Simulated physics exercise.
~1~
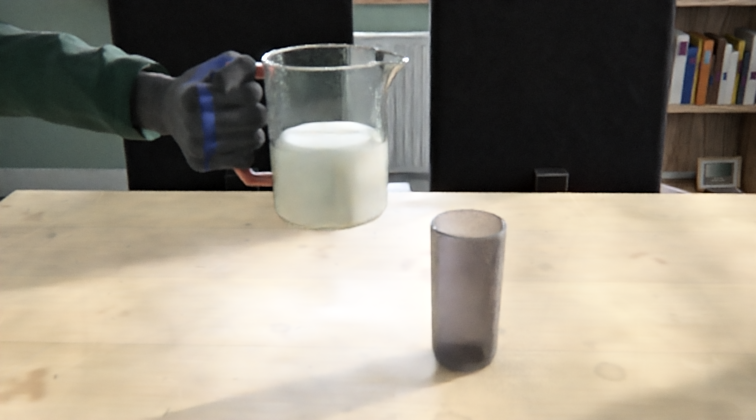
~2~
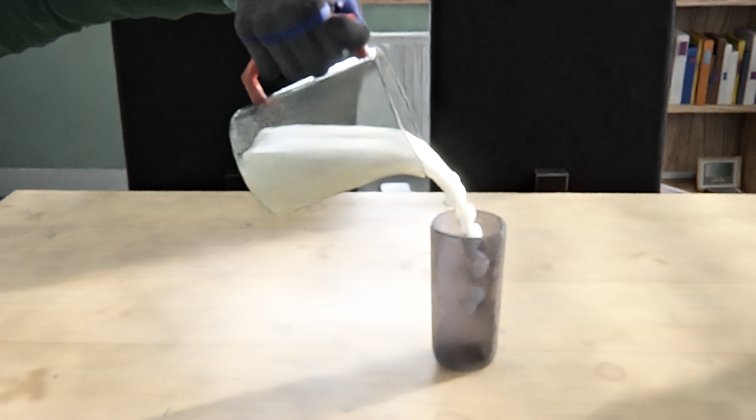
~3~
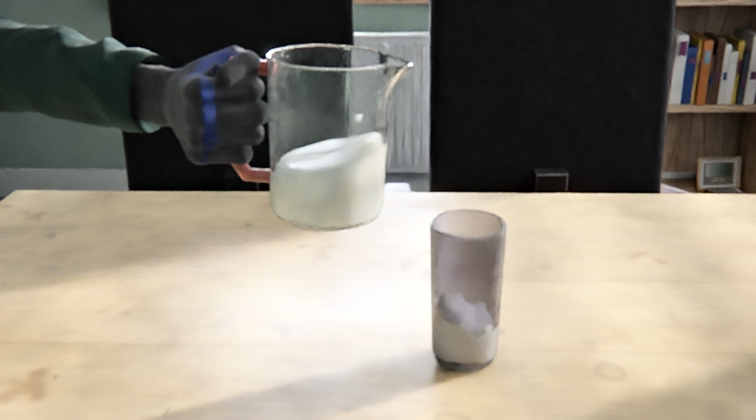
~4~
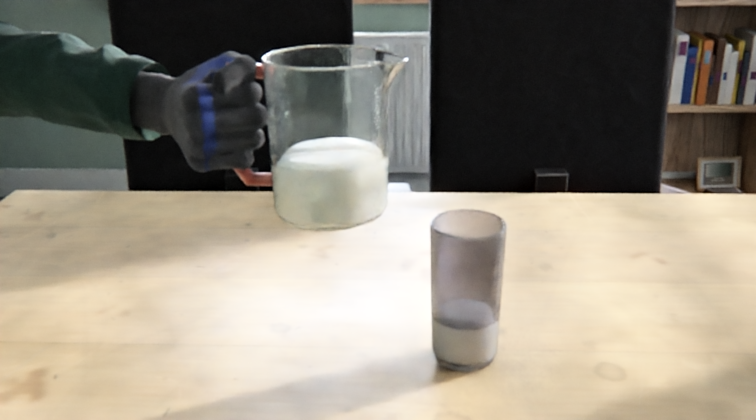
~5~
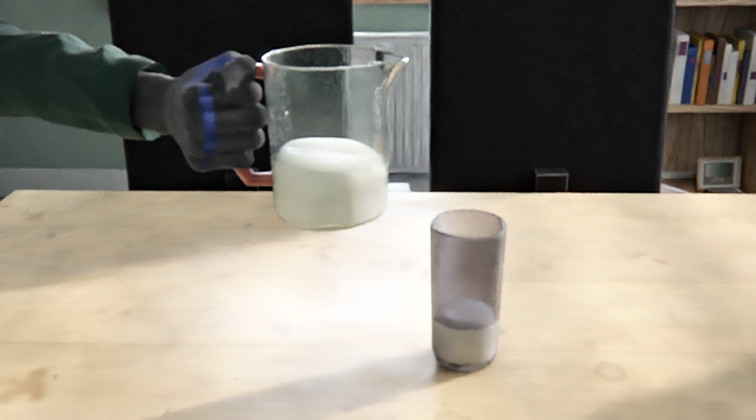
A hand in a dark grey and blue glove, with a green sleeve, holds a clear glass pitcher of milk by its reddish handle above a pale wooden table, seen from the front by a still camera. An empty, smoky purple-grey tall glass stands to the right, with dark chairs behind and a bookshelf at the far right. The hand tips the pitcher steeply rightward, and milk streams into the glass. It then turns the pitcher upright again while the milk sloshes. Finally, the milk settles, leaving the glass partly filled and the pitcher still holding plenty.
